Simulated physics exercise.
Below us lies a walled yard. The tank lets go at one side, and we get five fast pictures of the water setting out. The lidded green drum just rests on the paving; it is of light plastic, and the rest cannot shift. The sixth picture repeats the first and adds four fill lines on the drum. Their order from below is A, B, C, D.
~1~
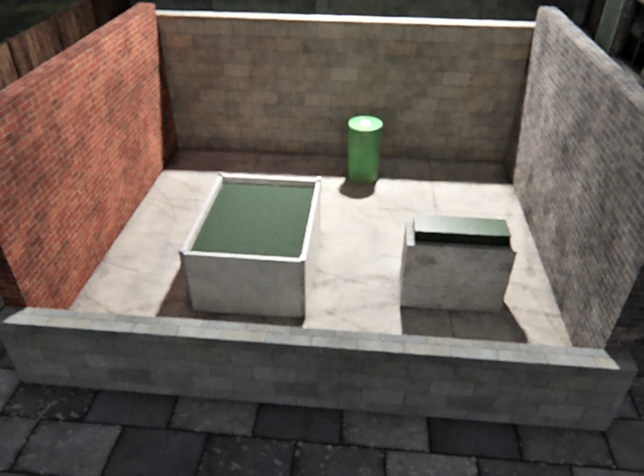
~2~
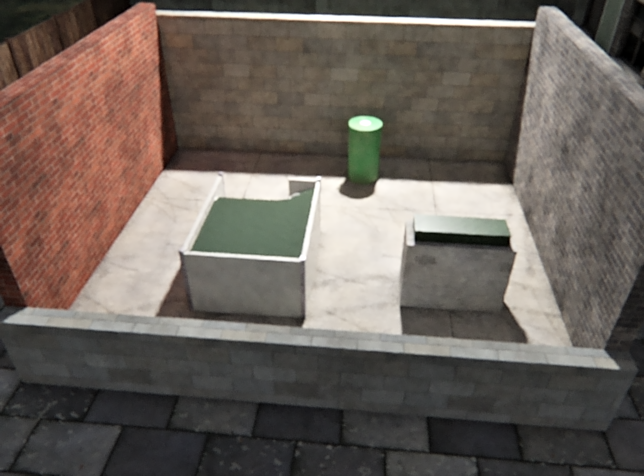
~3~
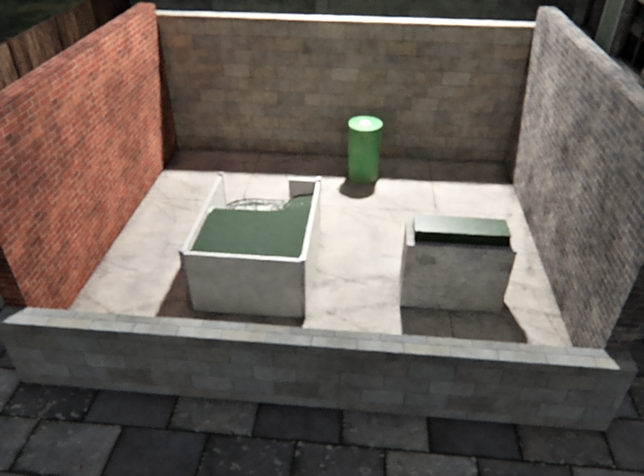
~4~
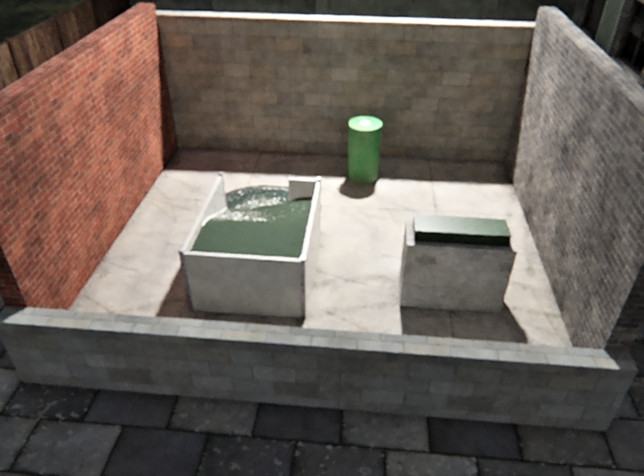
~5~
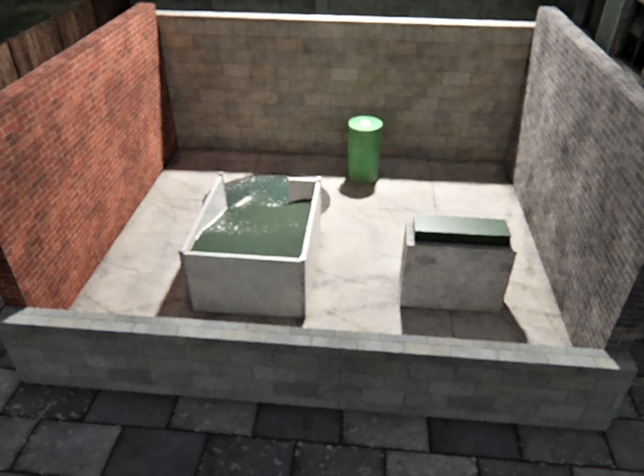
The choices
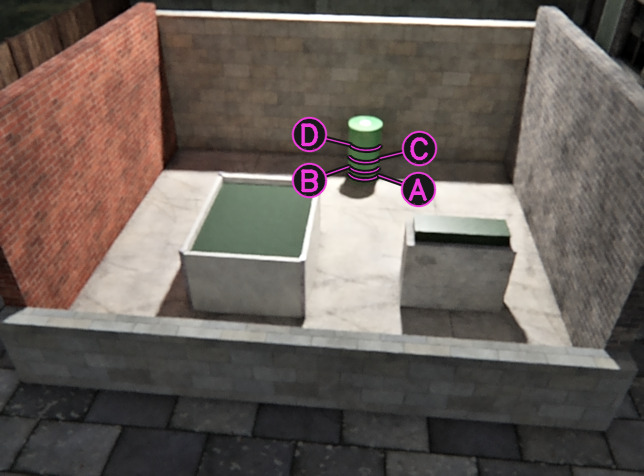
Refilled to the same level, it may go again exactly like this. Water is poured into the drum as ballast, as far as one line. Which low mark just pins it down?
I would pick mark B.
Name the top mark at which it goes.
Here it is mark A.
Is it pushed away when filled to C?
No, not at all.
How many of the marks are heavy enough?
Three of the four.
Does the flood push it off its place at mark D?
No.
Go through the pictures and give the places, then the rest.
In the first picture, lid of the green drum at (366, 123); tank full, its middle at (258, 218).
In the second picture, water covers 2 % of the ground, mostly out of sight from here.
In the third picture, water covers 4 % of the ground, mostly out of sight from here.
In the fourth picture, water covers 6 % of the ground, mostly out of sight from here.
In the fifth picture, lid of the green drum at (366, 123); 9 % of the ground under water, its edge towards the drum at (304, 181).
In magenta, A at (363, 179); B at (363, 172); C at (364, 162); D at (364, 150); from the bottom up A, B, C, D.
With A, it is pushed about its own width away.
With B, it does not move.
With C, it does not move.
With D, it does not move.
